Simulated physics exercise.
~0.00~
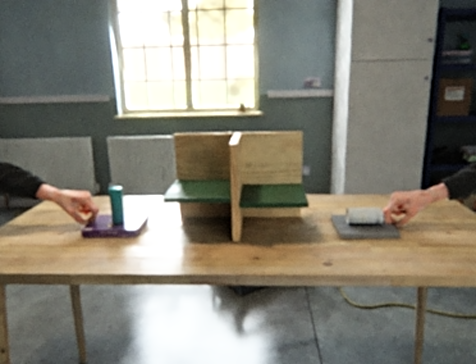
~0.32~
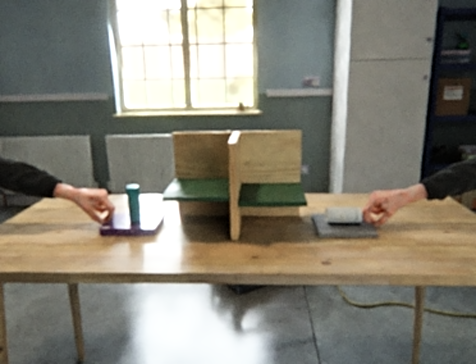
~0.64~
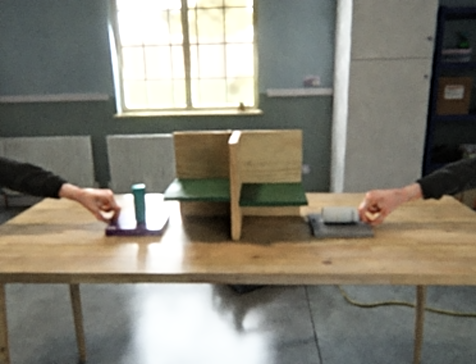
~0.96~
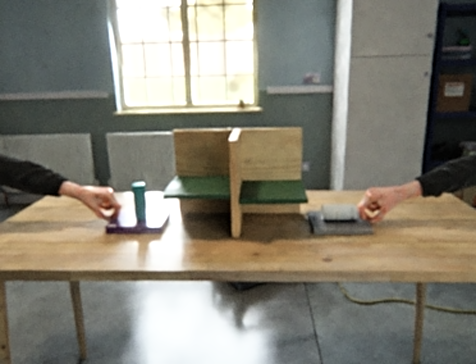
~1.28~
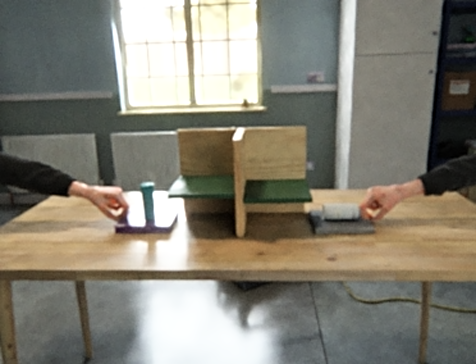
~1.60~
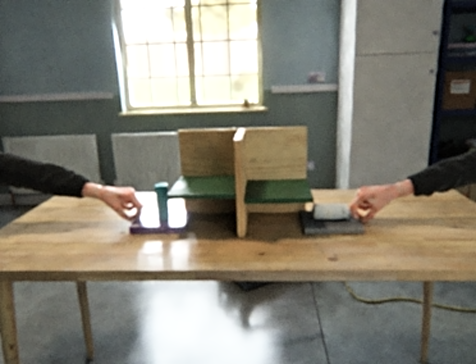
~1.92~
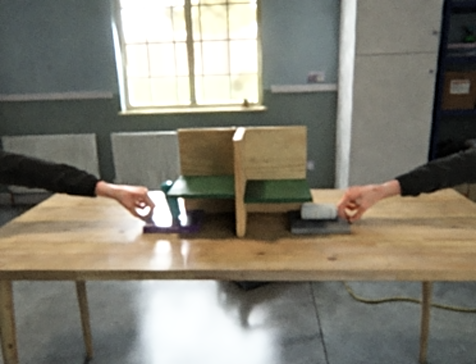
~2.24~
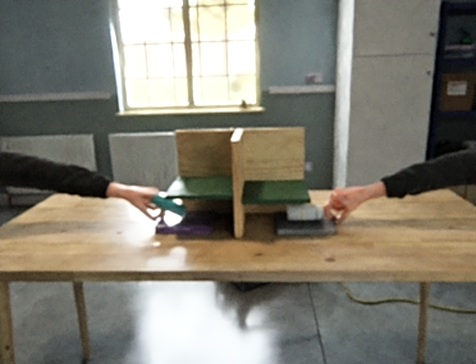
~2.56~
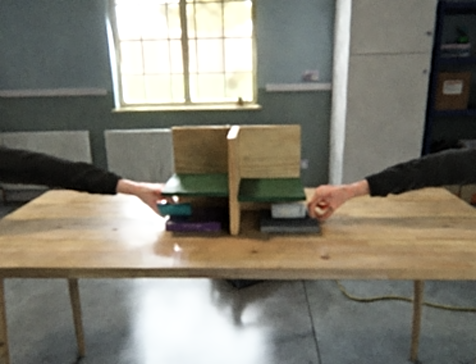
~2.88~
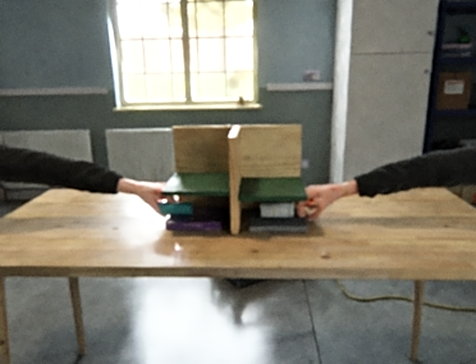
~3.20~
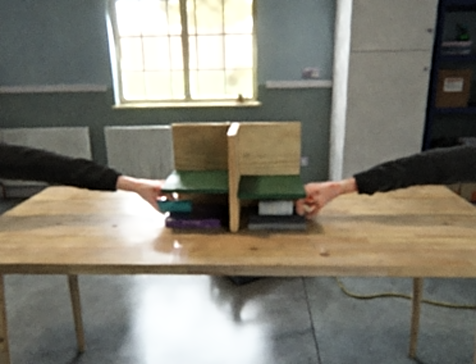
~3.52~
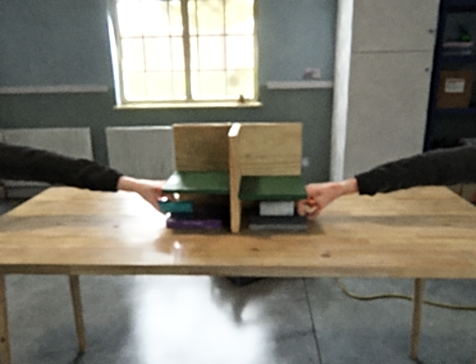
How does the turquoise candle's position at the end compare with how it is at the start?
At the start the turquoise candle stands upright on the purple packet, but by the end it is lying on its side.
